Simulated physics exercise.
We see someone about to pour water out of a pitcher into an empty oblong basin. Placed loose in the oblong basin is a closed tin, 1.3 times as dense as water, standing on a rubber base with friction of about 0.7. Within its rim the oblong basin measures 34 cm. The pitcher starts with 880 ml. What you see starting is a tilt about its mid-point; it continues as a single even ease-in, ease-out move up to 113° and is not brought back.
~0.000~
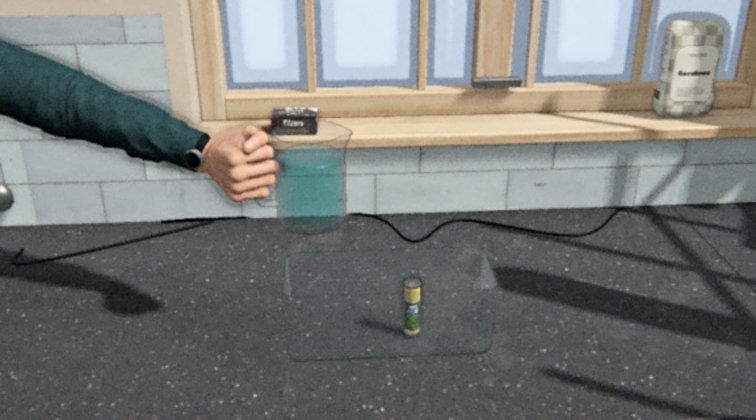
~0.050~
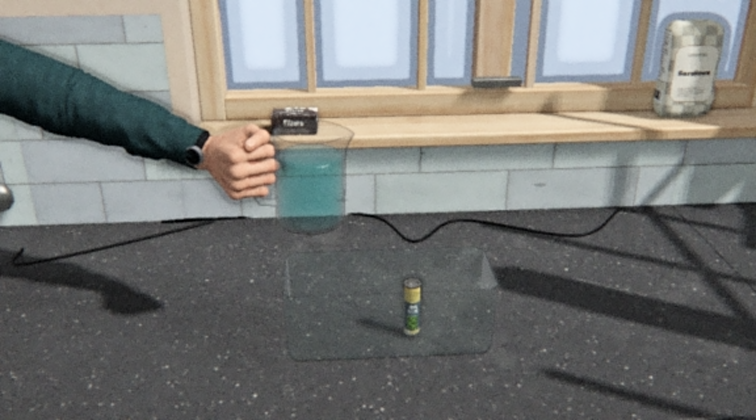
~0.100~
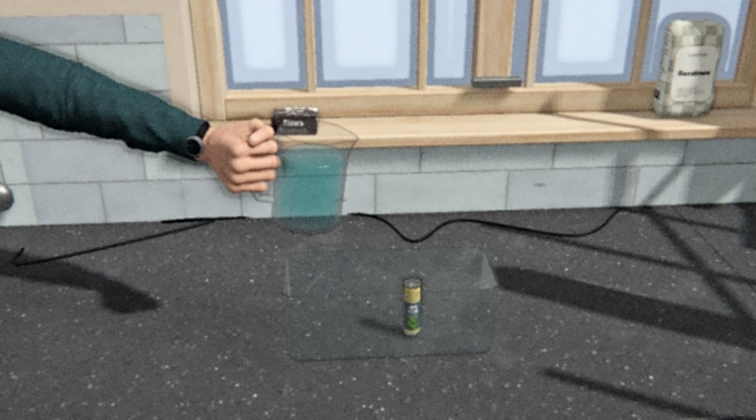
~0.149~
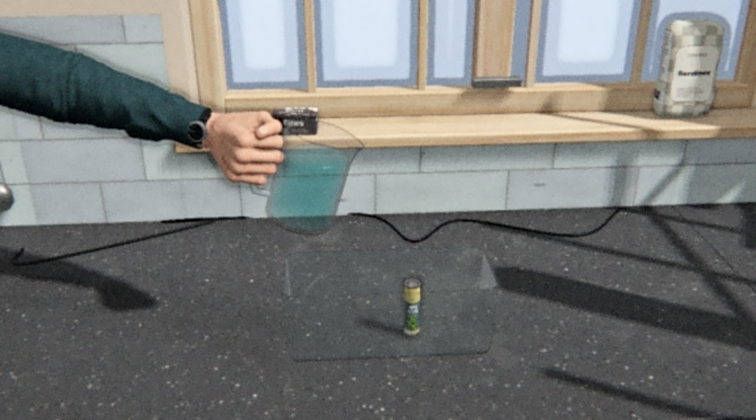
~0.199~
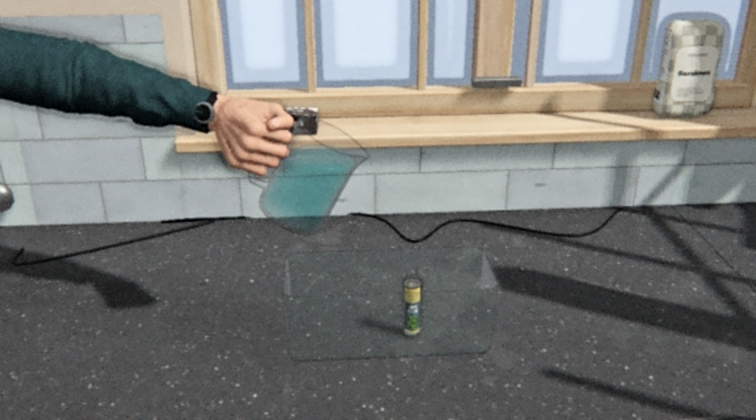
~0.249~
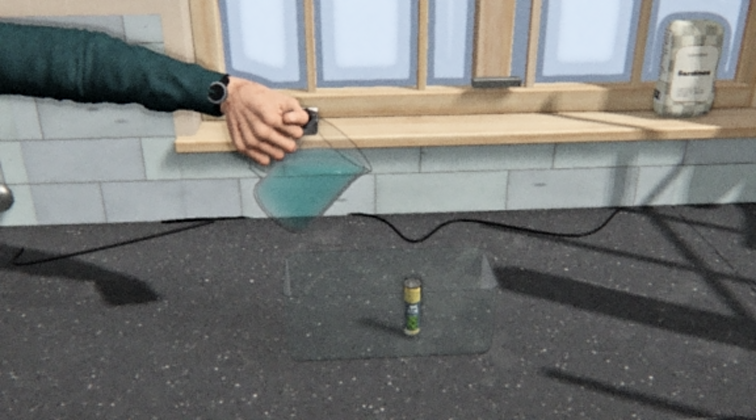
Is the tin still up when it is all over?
No, the tin goes over.
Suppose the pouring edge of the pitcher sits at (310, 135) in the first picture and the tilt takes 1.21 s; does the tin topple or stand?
Result: Tin upright.
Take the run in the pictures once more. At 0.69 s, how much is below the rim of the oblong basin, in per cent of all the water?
I reckon close to 64 per cent.
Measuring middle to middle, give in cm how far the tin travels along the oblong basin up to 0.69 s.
Roughly 4 cm.
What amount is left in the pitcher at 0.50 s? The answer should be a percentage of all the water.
62 %.
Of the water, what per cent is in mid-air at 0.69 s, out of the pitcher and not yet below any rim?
Around 20 percent of it is airborne.
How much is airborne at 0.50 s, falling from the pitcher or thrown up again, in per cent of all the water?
Roughly 28 percent.
After 0.50 s the tilt is 106° and 62 per cent is still to pour; the tin stands where it began.
After 0.69 s the tilt is 113° and 16 per cent is still to pour; the tin leans 29°.
After 0.89 s the tilt is 113° and 2 per cent is still to pour; the tin lies on its side.
After 1.10 s the tilt is 113° and 0 per cent is still to pour; the tin lies on its side.
In the end the tin lies on its side.
